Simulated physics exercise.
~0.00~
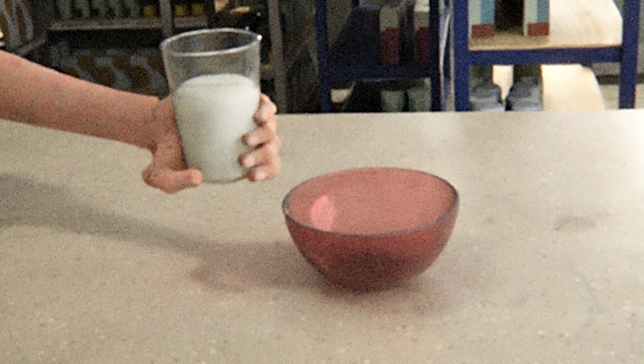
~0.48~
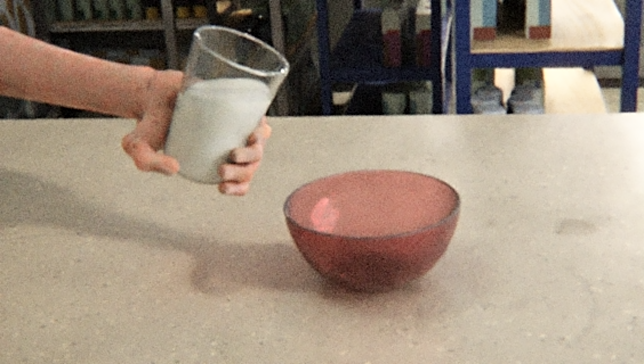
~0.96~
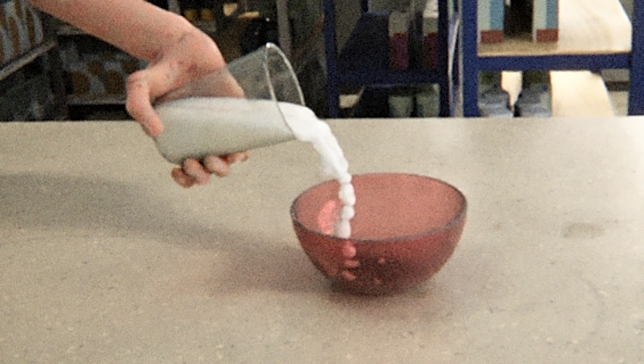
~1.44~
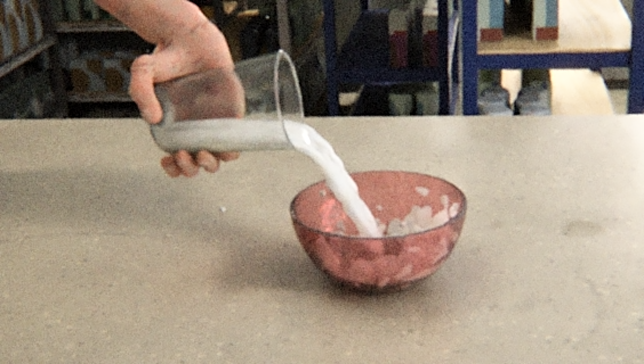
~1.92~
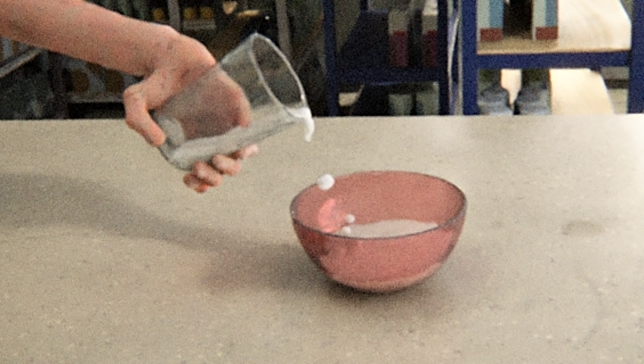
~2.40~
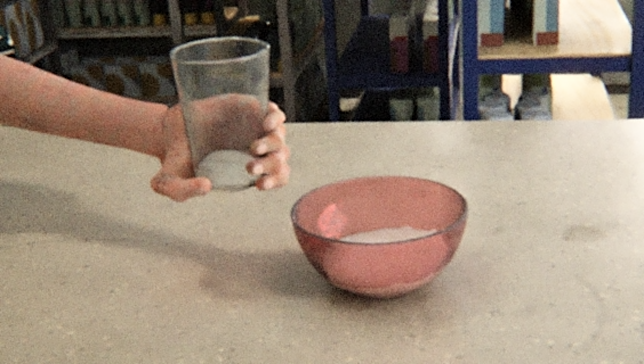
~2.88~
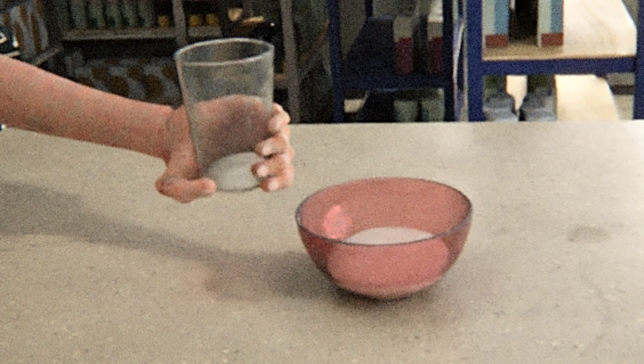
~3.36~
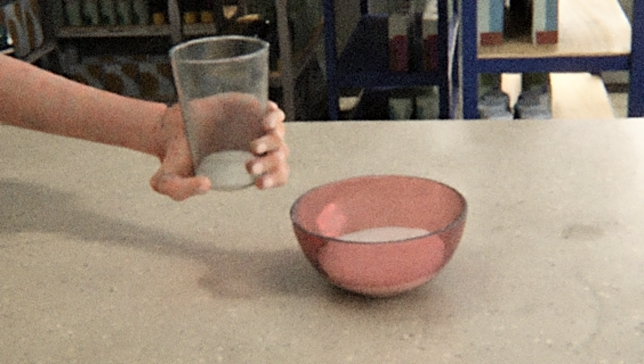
To begin with, a hand holds a clear drinking glass mostly full of milk to the left of an empty, see-through reddish bowl on a pale speckled counter. The hand tips the glass to the right, and milk starts to spill over its rim into the bowl. As the glass leans almost onto its side, a steady white stream runs down and splashes inside the bowl. The hand then begins turning the glass back up while the last drops fall. Finally, the glass is upright again, nearly empty, and the bowl holds a shallow pool of milk.
